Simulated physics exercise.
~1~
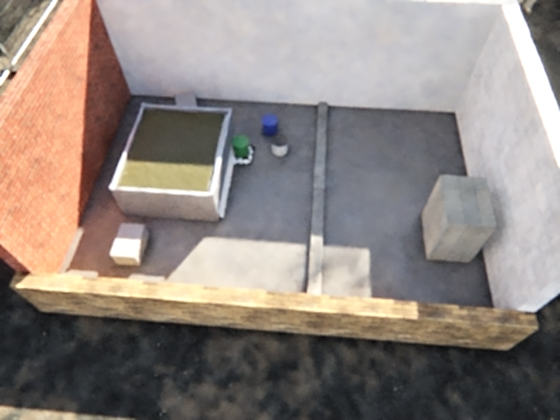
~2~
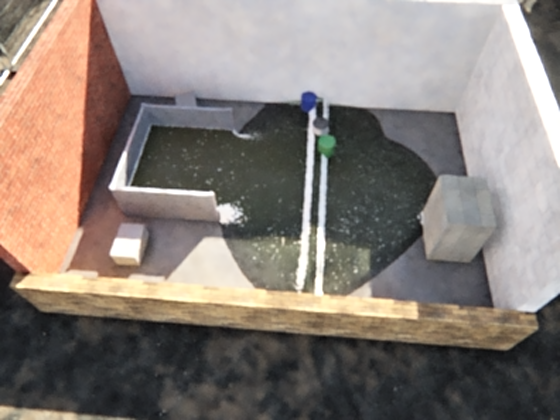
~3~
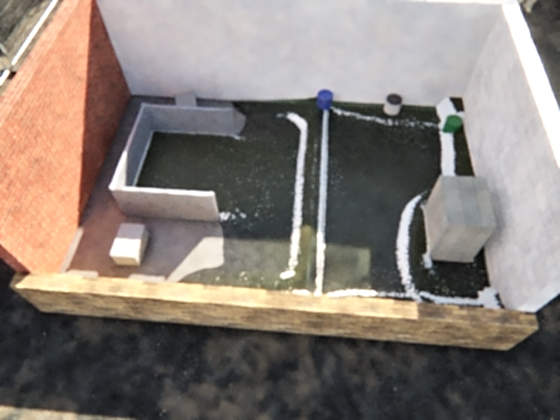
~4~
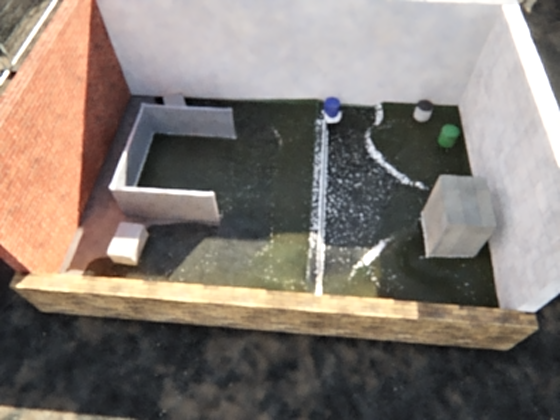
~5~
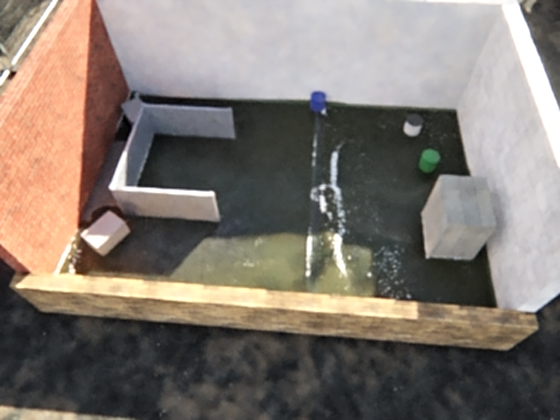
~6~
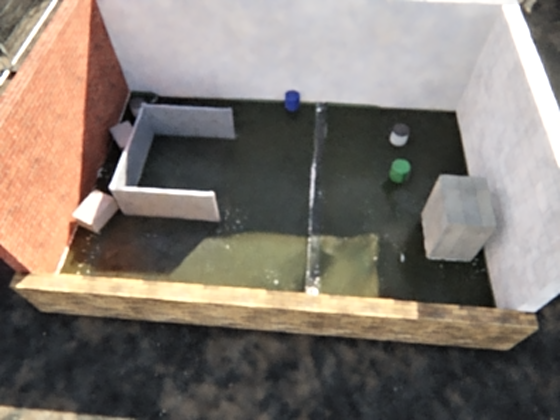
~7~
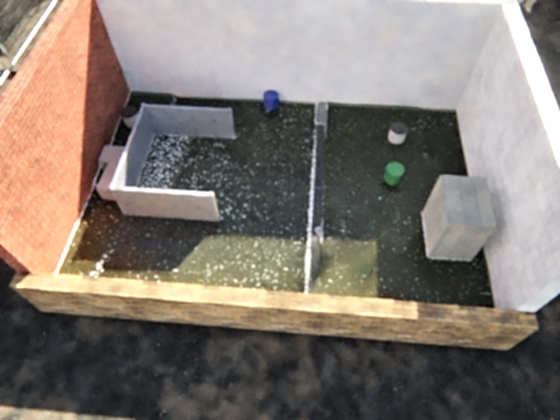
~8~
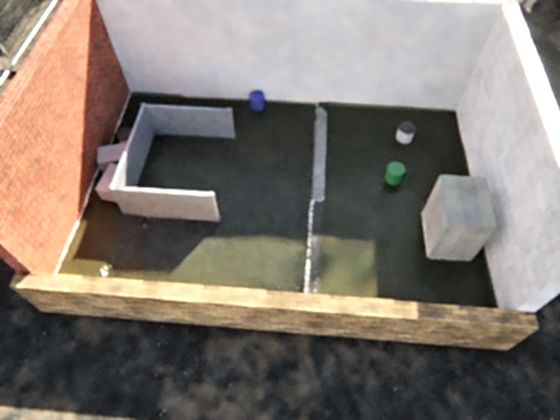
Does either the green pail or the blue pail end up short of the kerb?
Yes, the blue pail reaches the kerb but drifts back left and ends short of it. The green pail is carried over and ends floating on the right side.
